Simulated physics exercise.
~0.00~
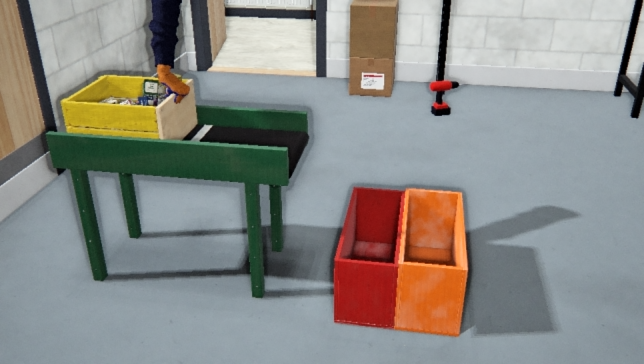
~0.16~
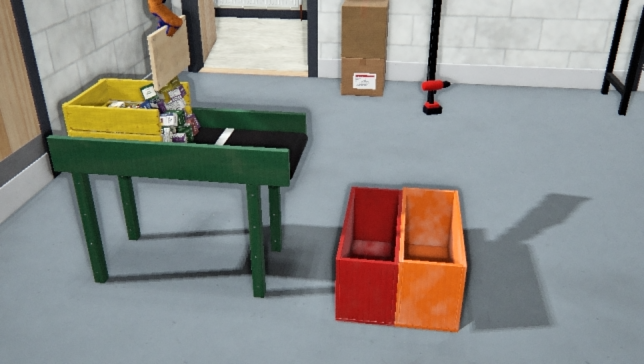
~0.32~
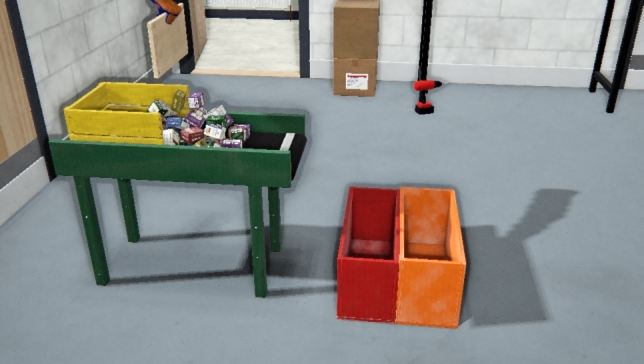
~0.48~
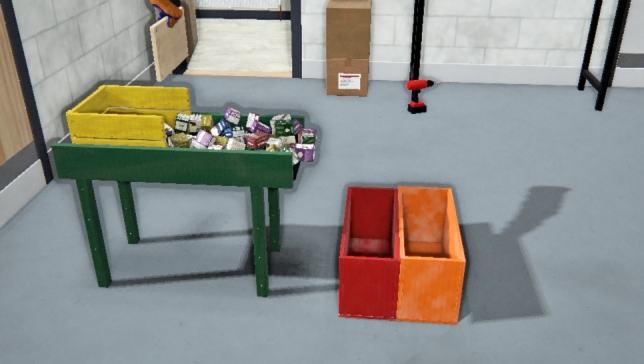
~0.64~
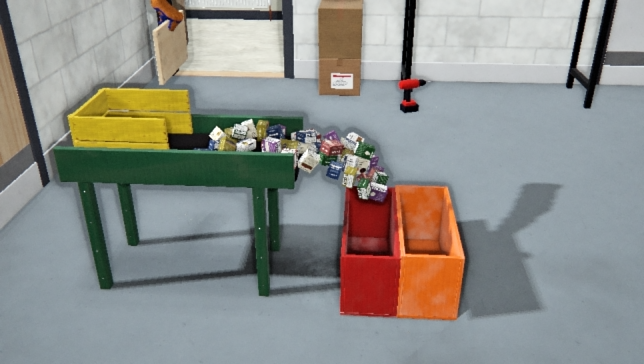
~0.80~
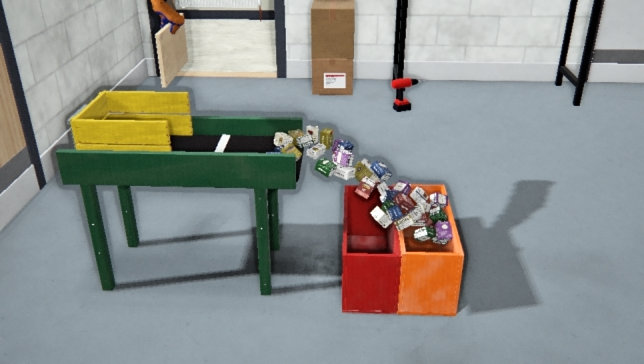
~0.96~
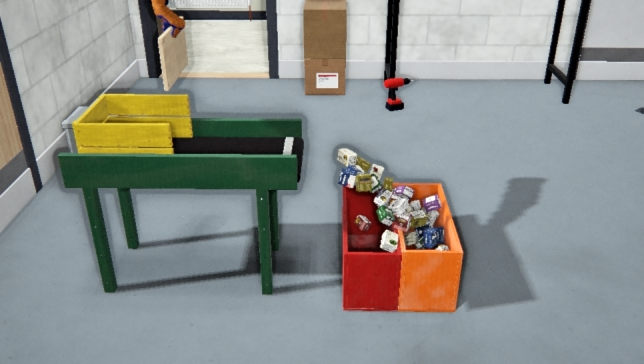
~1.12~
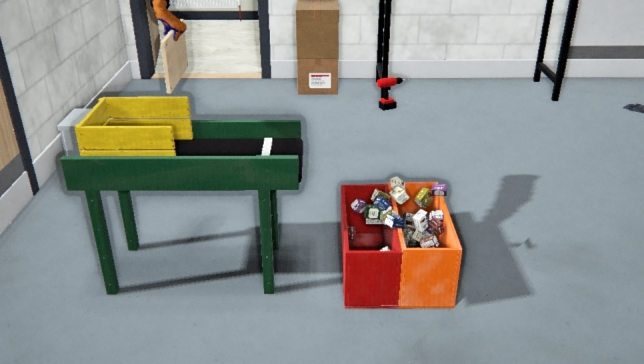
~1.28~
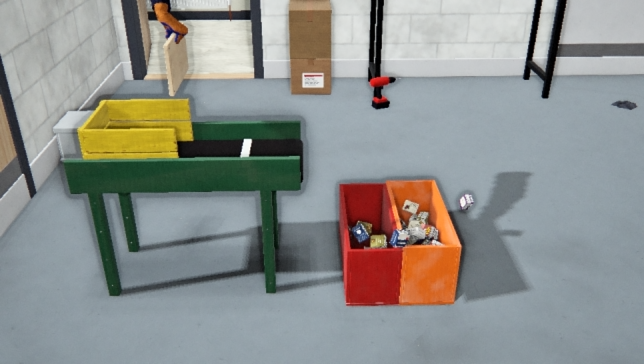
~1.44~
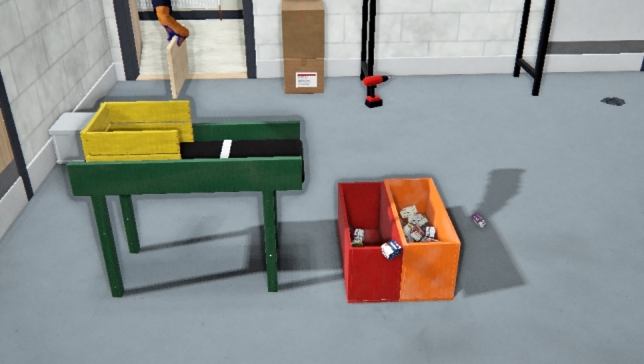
A pile of small cartons slid along a dark belt on a green table after a hand lifted the yellow pen's gate, then spilled off the right end into the red box and orange bin, mostly the orange, with one landing on the floor beyond.
